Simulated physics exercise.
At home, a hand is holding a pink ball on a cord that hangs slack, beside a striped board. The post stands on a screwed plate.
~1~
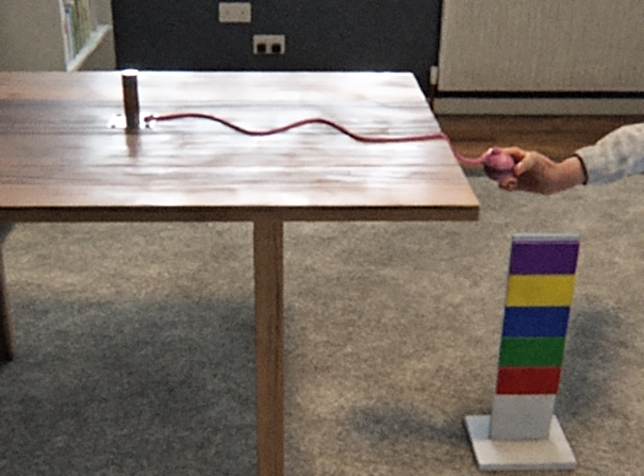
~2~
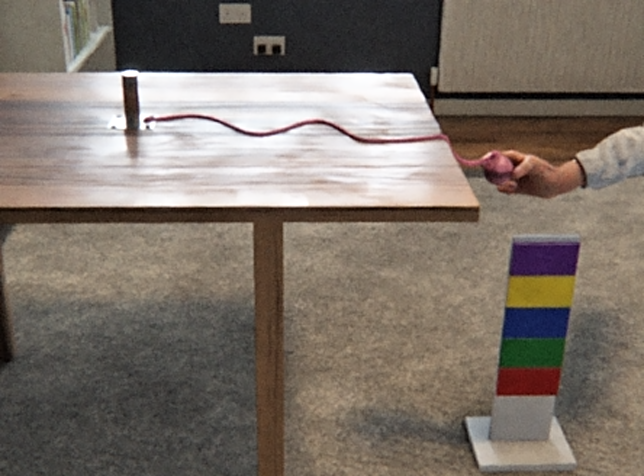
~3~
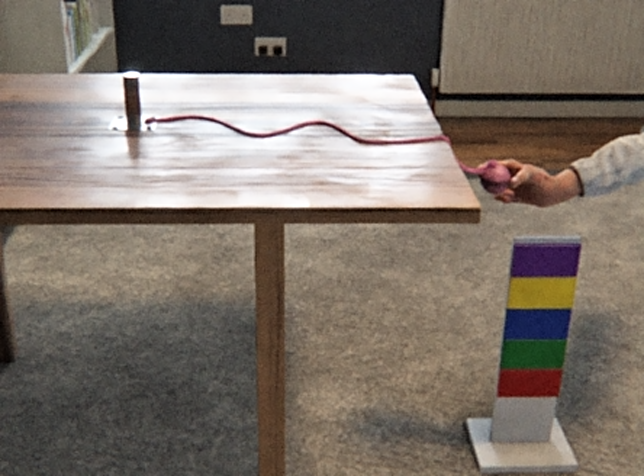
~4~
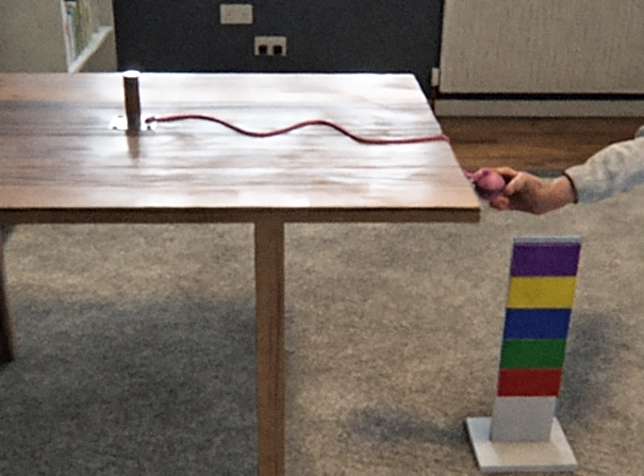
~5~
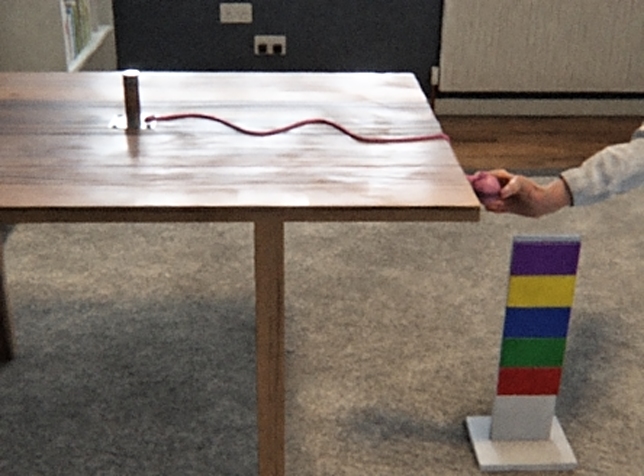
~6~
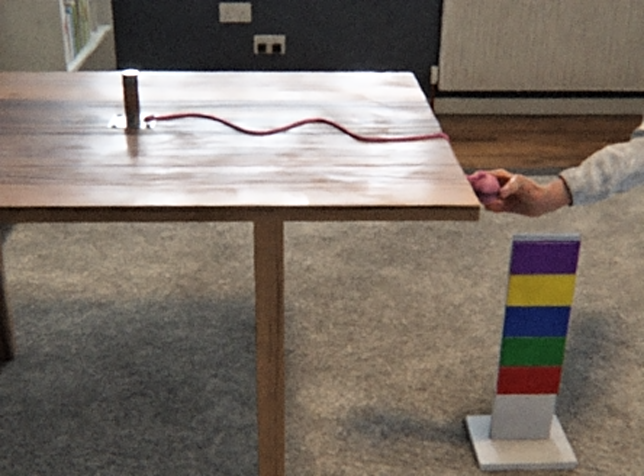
At the table's edge, a hand moves a pink ball on a slack cord slightly left.
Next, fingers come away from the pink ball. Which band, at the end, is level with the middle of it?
The middle is level with yellow.
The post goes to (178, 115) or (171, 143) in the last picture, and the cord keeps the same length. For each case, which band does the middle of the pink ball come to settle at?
Blue; blue.
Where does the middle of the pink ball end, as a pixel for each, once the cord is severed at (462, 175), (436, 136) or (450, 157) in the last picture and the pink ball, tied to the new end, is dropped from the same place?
In order, roughly (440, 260), (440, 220) and (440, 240).
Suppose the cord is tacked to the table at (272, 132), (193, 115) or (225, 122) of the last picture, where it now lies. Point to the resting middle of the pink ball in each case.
Taking them in turn, I'd expect around (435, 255), (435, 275) and finally (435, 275).
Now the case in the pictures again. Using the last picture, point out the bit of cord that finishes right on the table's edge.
Location: About (367, 139).
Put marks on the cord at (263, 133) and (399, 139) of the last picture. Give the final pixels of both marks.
(292, 126) and (443, 164), approximately.
Early on, ball near (474, 273); level with purple.
Midway, ball near (407, 277); level with yellow.
Near the end, ball near (446, 284); level with yellow.
Finally, ball near (436, 284); level with yellow. The cord holds its middle at yellow.
